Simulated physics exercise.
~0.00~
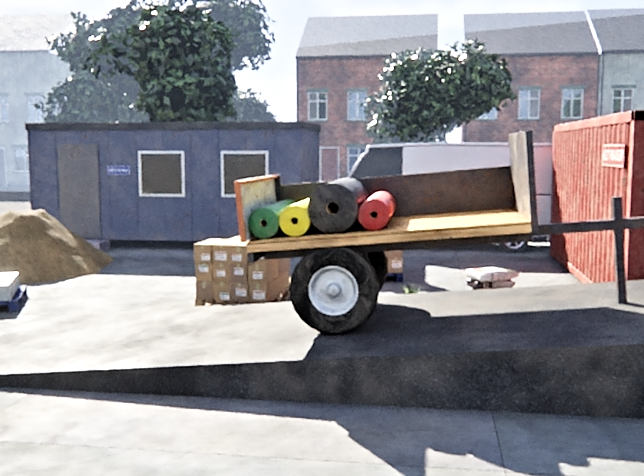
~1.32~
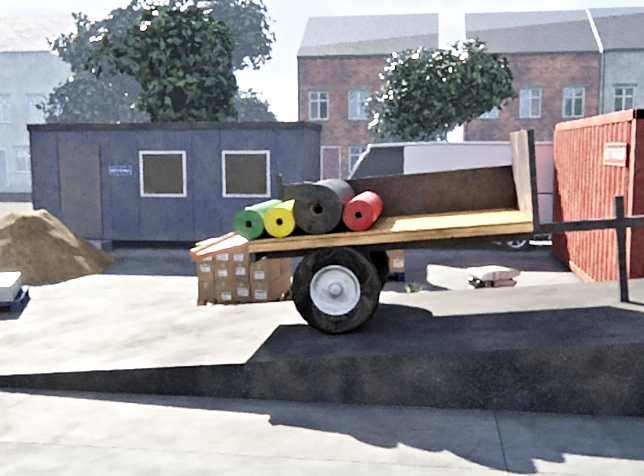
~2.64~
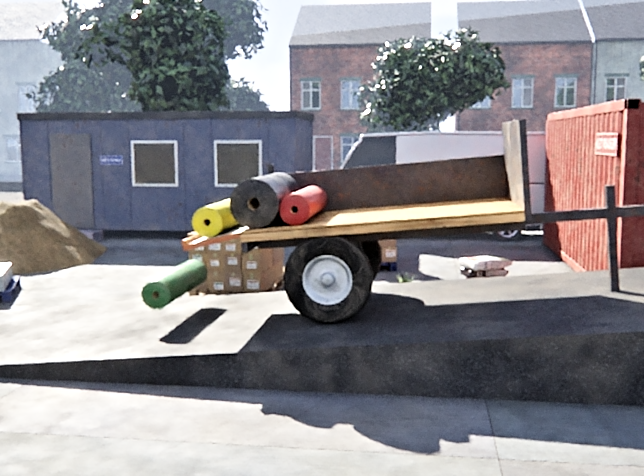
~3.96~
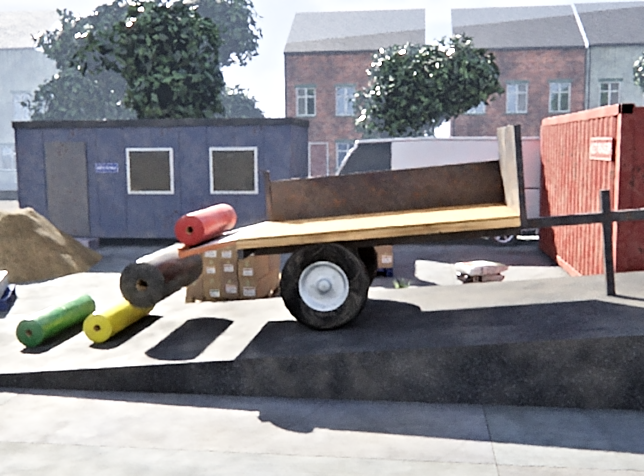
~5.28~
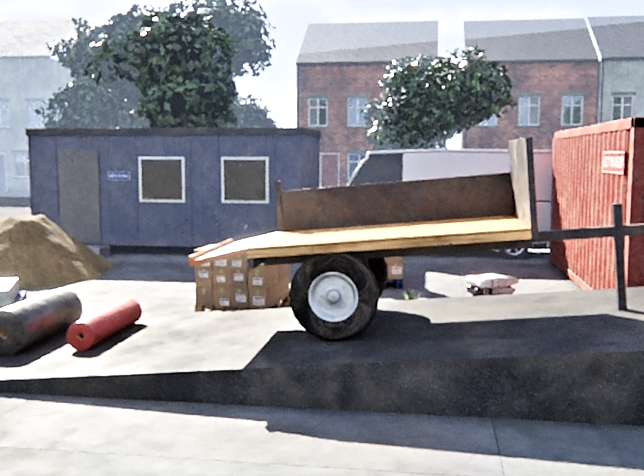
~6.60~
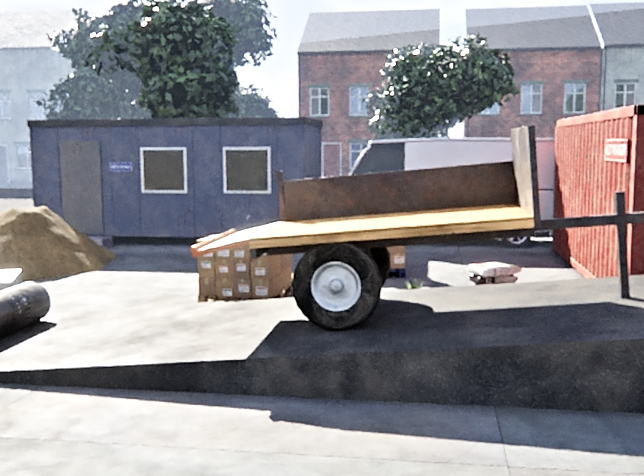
At the start, a trailer stands nose-up on a ramp, with green, yellow, dark grey and red rolls resting behind its raised tailgate on the left. The tailgate swings down to slope outward, and the rolls begin moving left toward it. The green roll drops off first, while the yellow one crosses the lowered gate with the dark and red rolls behind it. Yellow follows green to the ground, then the dark roll tips off and the red one comes last. The dark and red rolls continue left across the ground, leaving the bed empty and only the dark roll partly visible at the left edge.
